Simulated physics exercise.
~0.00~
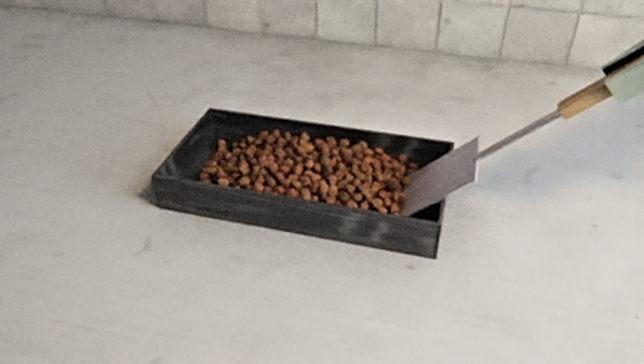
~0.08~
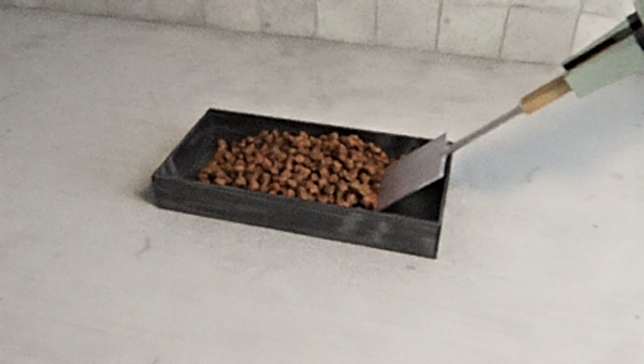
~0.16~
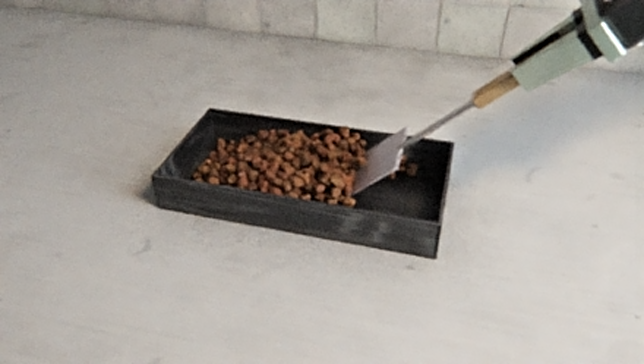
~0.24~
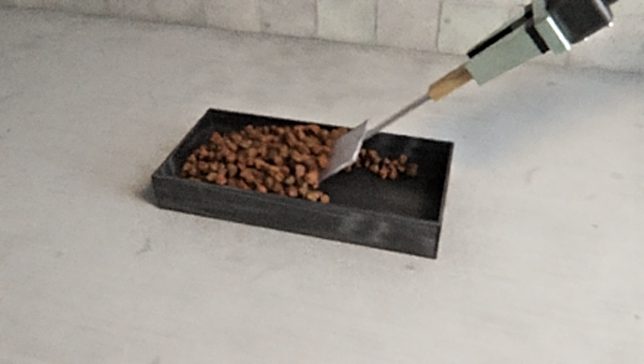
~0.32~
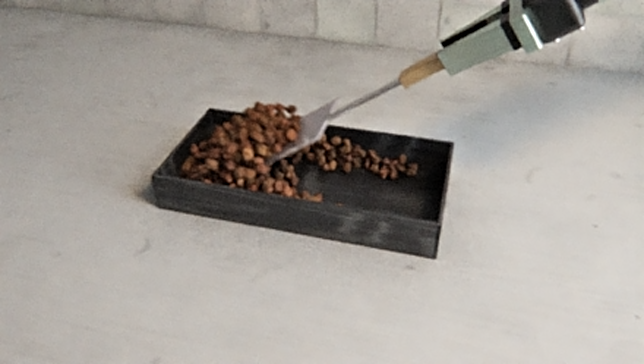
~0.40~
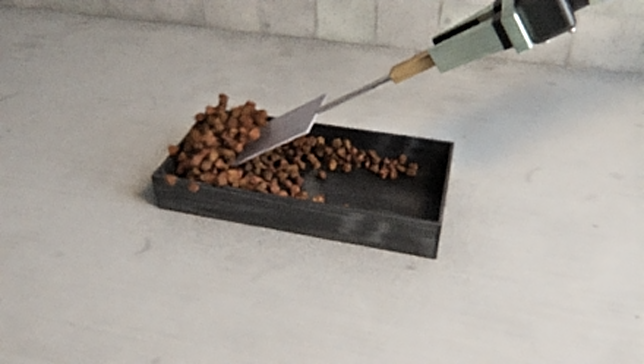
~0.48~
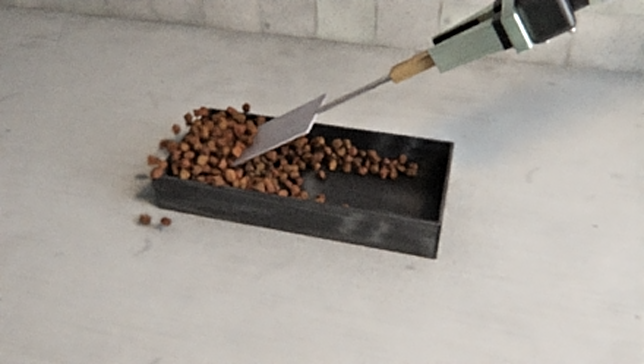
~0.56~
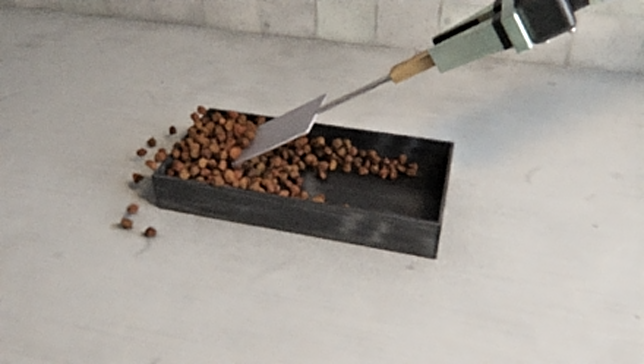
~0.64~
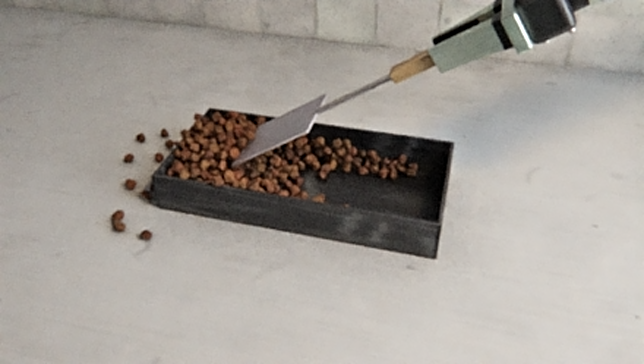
A gripper with a flat grey paddle reaches in from the upper right over a black rectangular tray, which sits on a pale grey surface before a light tiled wall, seen from above at an angle. The paddle dips into the brown pellets and pushes them leftward, leaving a thin trail along the tray's back side. It rises slightly and tilts flatter as the pellets pile high at the left end, then stops. The heap slumps over the rim, and a few pellets tumble out and rest on the surface at left, while most remain inside.
